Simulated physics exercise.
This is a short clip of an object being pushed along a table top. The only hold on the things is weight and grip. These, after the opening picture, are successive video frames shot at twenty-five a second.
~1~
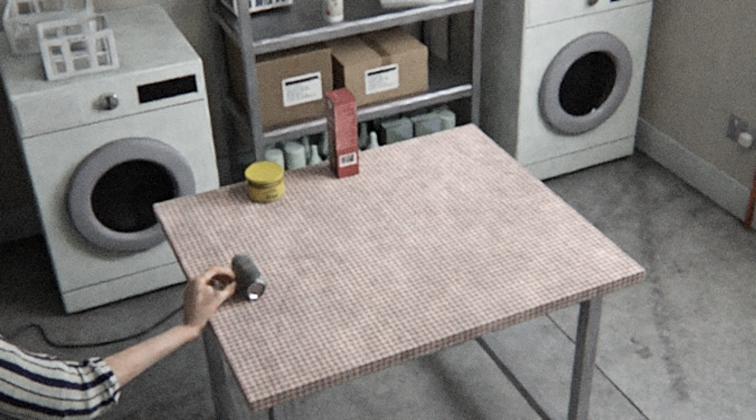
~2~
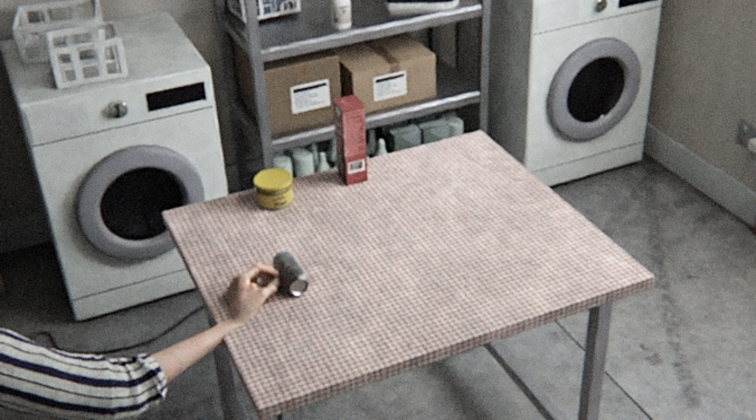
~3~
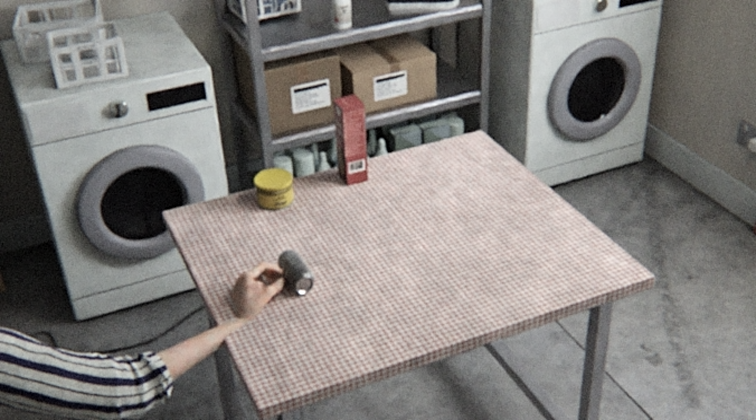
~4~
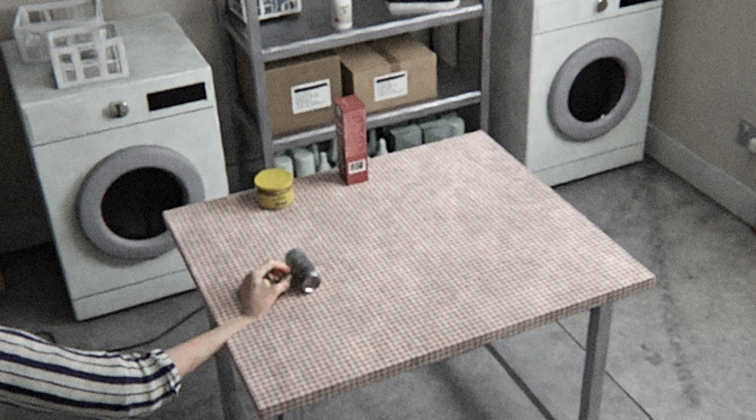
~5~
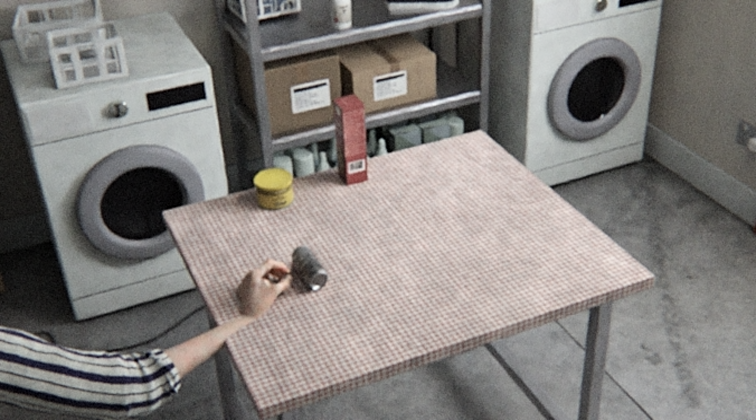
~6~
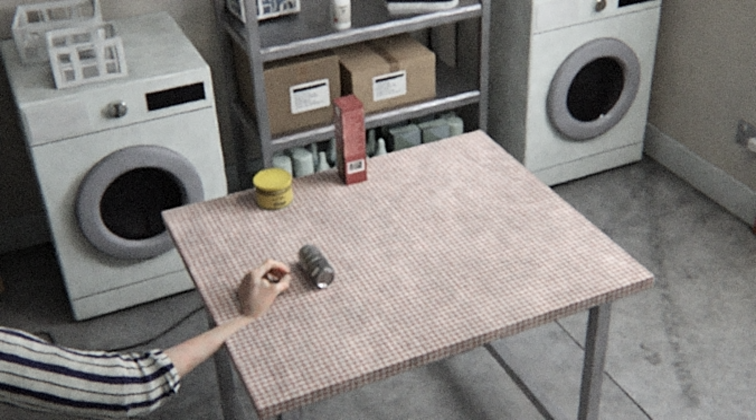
The video shows a hand in a striped sleeve pushing a small grey can lying on its side rightward across a checkered table, near a yellow tub and a red box, until a small gap separates it from the fingers.
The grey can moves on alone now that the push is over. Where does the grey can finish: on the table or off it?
On the table.
Then, 0.20 s on from there, grey can shifted well along near (348, 256).
Then, 0.60 s on from there, grey can shifted well along near (393, 243).
In the end, moved from the start, grey can. At the end, from the last picture's camera, grey can near (419, 235).
